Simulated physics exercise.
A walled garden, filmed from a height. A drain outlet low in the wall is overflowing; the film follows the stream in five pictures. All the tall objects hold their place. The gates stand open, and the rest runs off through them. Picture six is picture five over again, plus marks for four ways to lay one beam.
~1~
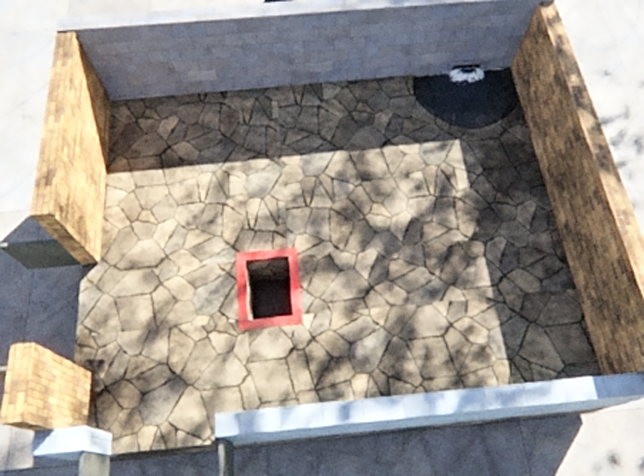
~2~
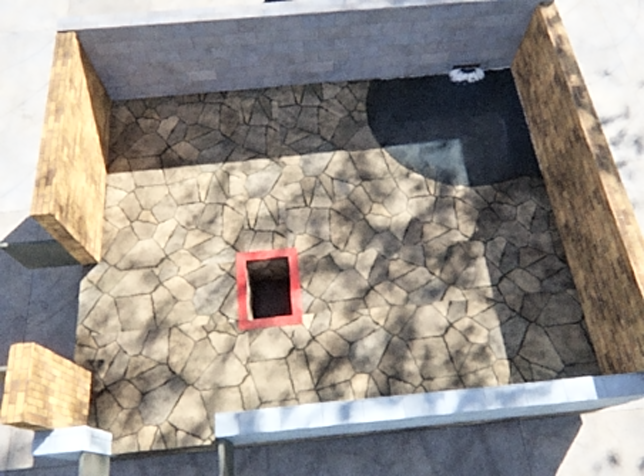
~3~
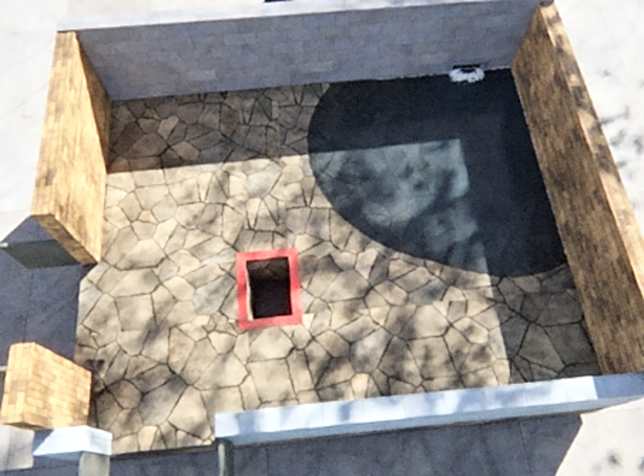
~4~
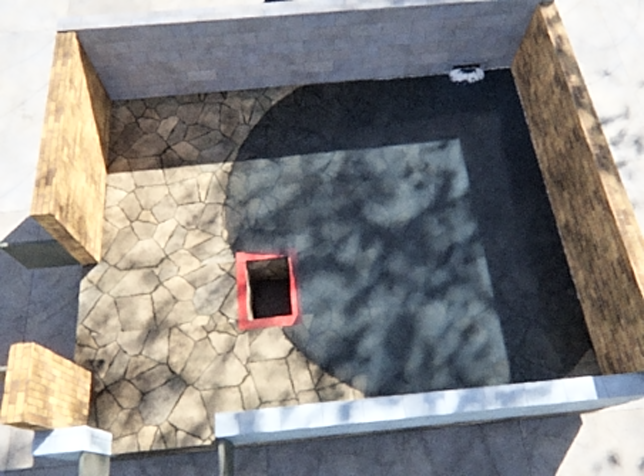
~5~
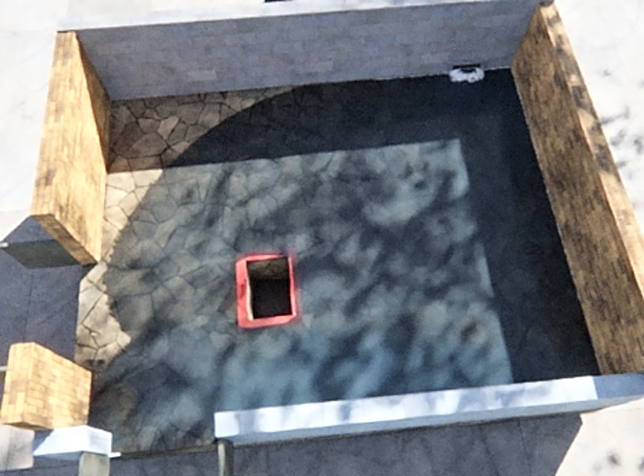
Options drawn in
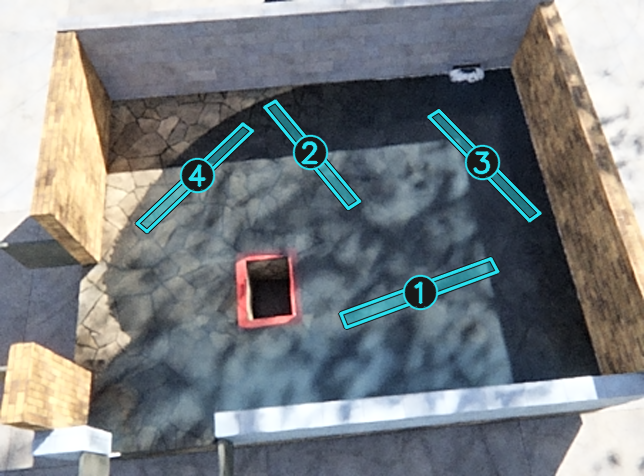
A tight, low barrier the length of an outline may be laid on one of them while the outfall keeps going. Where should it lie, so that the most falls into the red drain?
Use spot 1.
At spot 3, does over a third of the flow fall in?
No, it does not.
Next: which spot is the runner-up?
It is 4.
In cyan, 1 from (343, 320) to (494, 265); 2 from (270, 104) to (353, 204); 3 from (433, 113) to (534, 216); 4 from (142, 227) to (247, 127).
With 1, about 47 % of the stream goes into the red drain, about 53 % out by the gates.
With 2, about 17 % of the stream goes into the red drain, about 83 % out by the gates.
With 3, about 15 % of the stream goes into the red drain, about 85 % out by the gates.
With 4, about 25 % of the stream goes into the red drain, about 75 % out by the gates.
